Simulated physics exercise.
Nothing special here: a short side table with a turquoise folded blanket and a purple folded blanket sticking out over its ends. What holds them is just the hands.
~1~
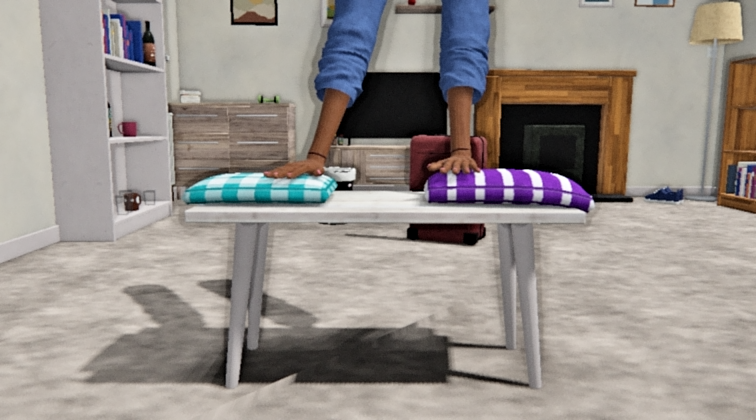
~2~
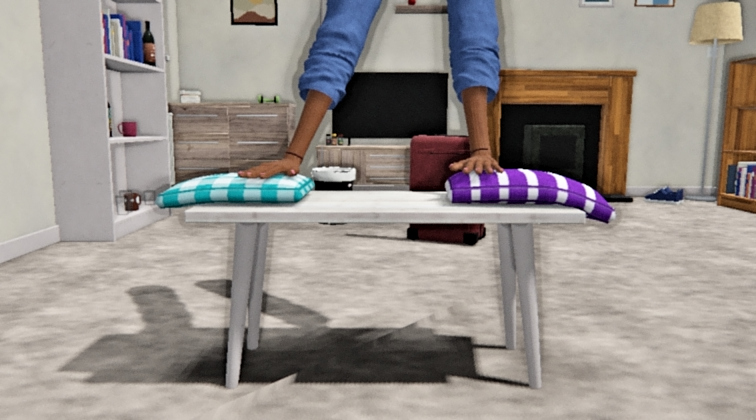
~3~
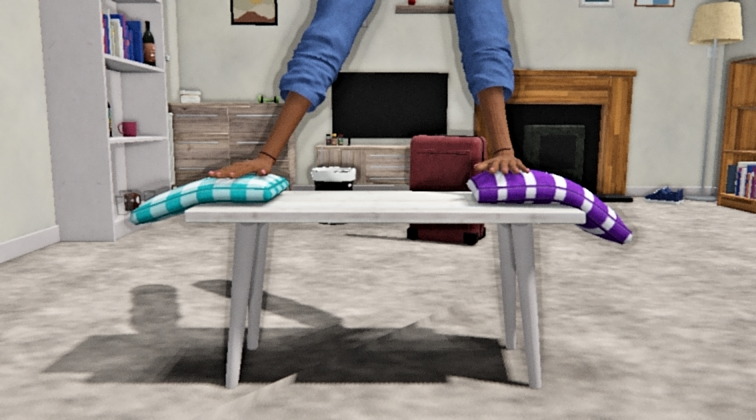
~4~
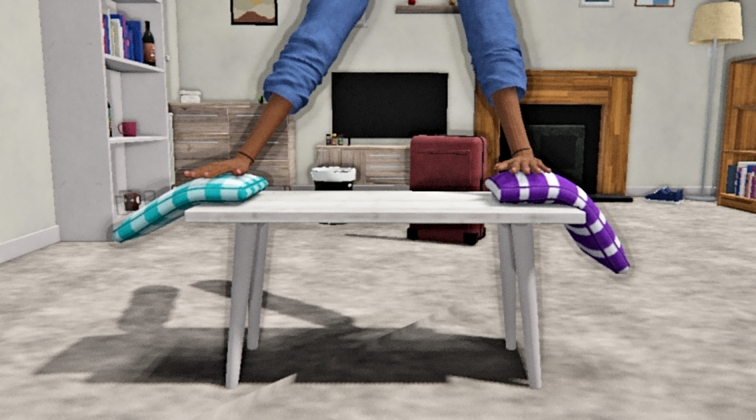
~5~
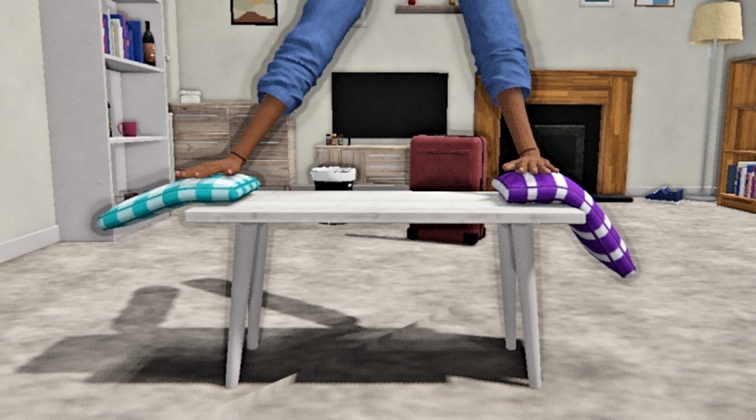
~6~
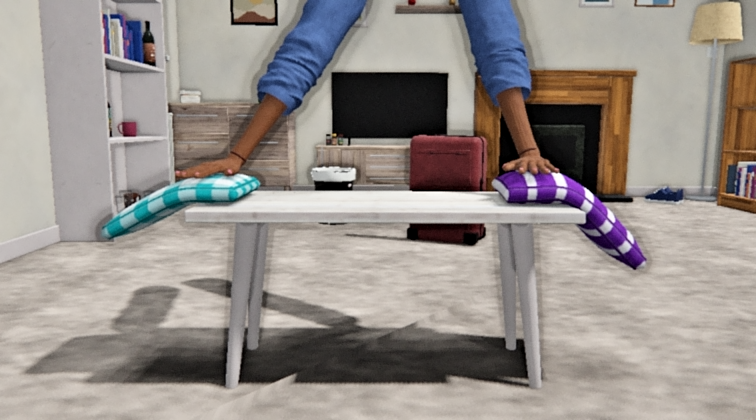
In a living room, two hands sliding turquoise and purple checked folded blankets outward over opposite table ends, their outer parts drooping.
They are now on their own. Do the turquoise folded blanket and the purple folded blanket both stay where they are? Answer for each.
Answer for each: Turquoise folded blanket - no, it falls; purple folded blanket - no, it falls.
Then, 0.46 s later than the last view, turquoise folded blanket on the floor near (169, 303); purple folded blanket falling near (574, 273).
Then, 0.90 s later than the last view, turquoise folded blanket on the floor near (135, 305); purple folded blanket on the floor near (629, 351).
Finally, turquoise folded blanket on the floor near (78, 356); purple folded blanket on the floor near (629, 351). The turquoise folded blanket slumps off the end and the purple folded blanket tips over and falls.
